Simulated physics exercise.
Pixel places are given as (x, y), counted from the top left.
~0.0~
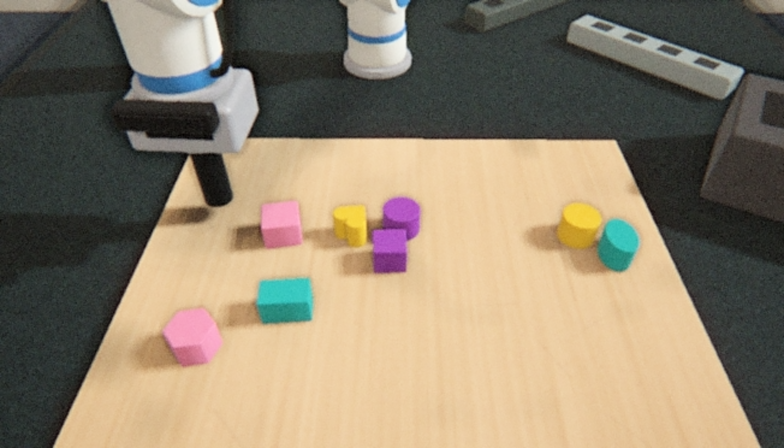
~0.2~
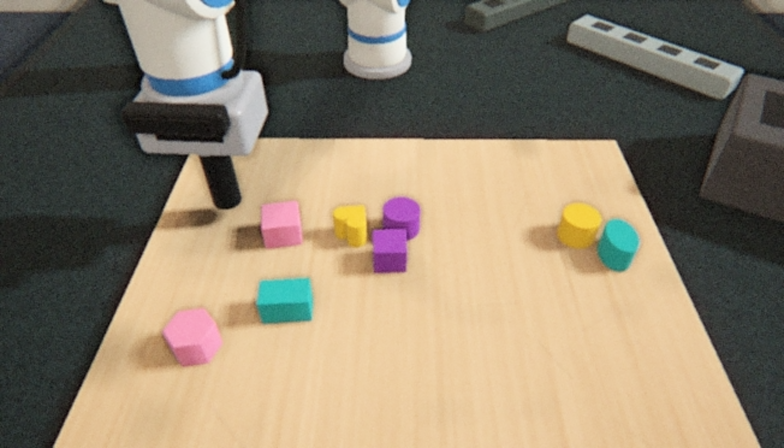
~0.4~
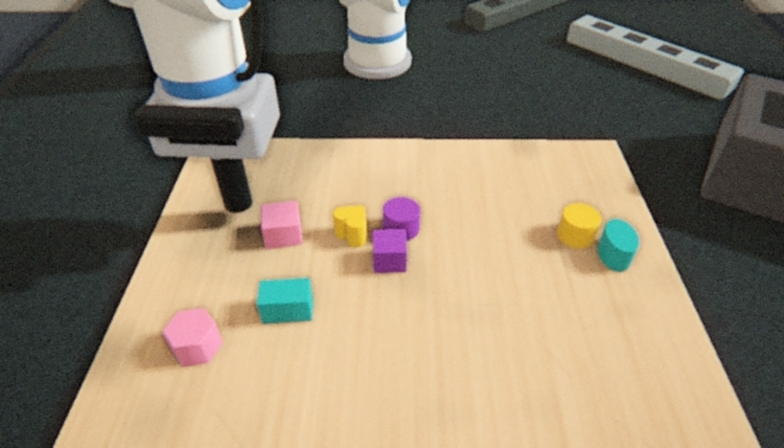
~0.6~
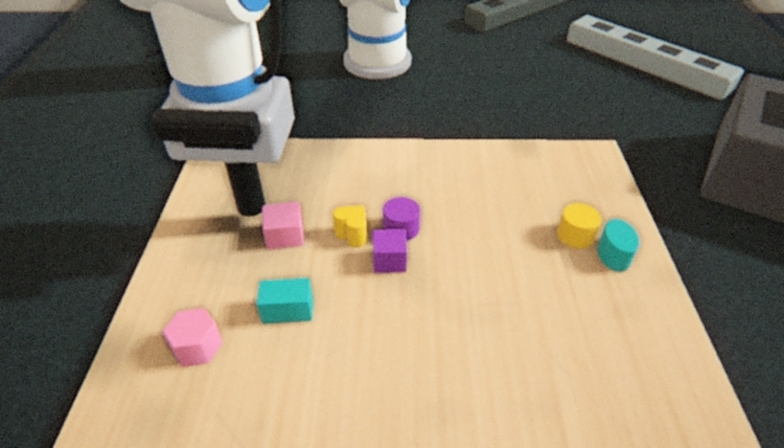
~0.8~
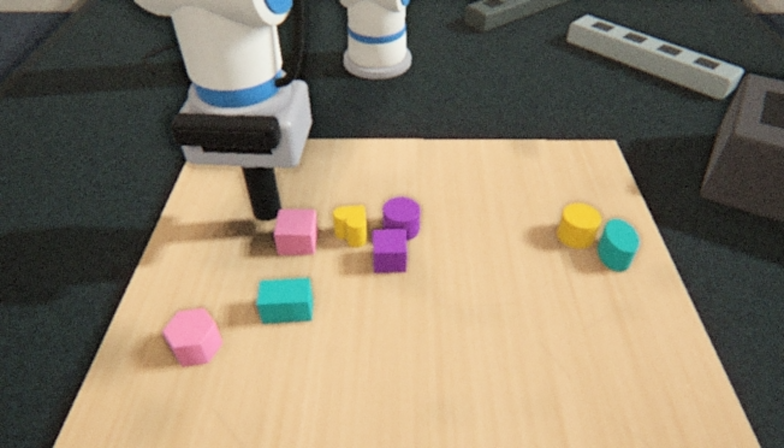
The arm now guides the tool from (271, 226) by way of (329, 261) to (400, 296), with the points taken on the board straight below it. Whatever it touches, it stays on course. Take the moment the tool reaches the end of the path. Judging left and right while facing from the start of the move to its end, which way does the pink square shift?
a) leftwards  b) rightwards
The answer is b.
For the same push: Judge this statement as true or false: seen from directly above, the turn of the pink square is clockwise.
True.
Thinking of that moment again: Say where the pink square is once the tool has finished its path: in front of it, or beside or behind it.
It will get left beside or behind the tool.
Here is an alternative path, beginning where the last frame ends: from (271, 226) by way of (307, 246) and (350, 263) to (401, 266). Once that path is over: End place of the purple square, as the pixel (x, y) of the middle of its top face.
At pixel (432, 237).
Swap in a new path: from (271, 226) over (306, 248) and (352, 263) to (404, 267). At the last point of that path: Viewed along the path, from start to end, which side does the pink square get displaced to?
It's pushed right.
The first path, step by step. One third of the way, tool at (307, 235); pink square at (333, 249).
Two thirds of the way, tool at (351, 259); pink square at (365, 279), turned 55° clockwise.
At the end, tool at (401, 282); pink square at (388, 306), turned 120° clockwise; yellow heart block not moved; purple square at (399, 244), turned 50° anticlockwise.
